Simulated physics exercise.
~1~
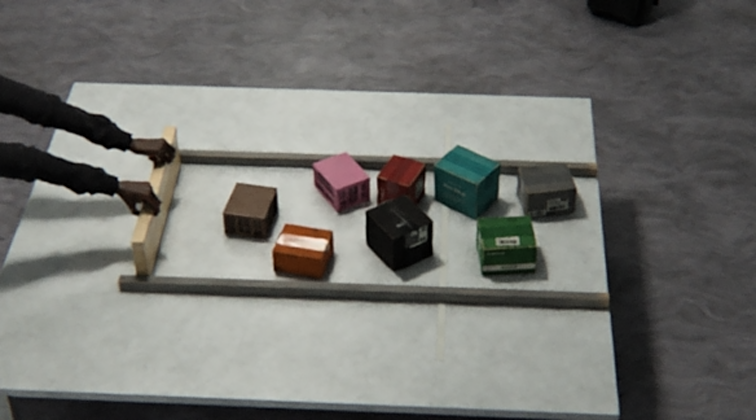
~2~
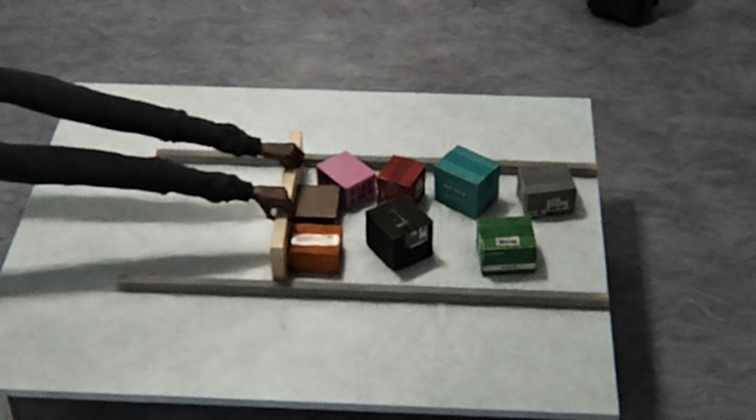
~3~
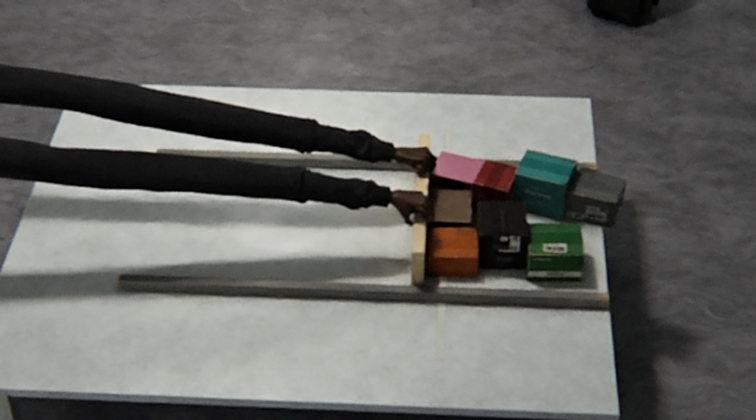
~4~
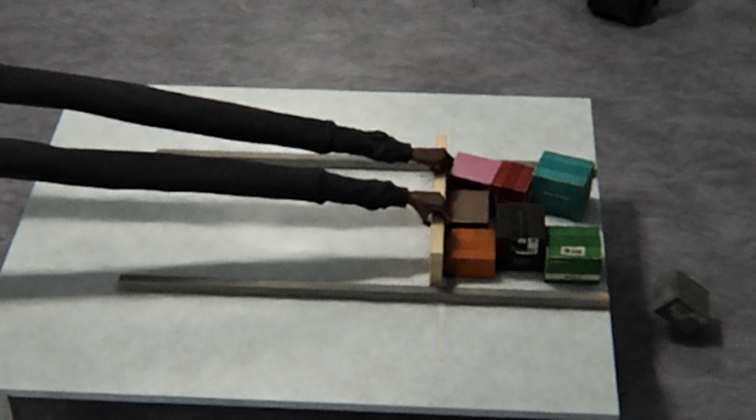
A wooden plank, pushed by two dark-sleeved arms, slid right along a pale table between two rails, gathering the colorful boxes into a tight cluster until the grey one tumbled off the right edge, while the others stayed on the table.
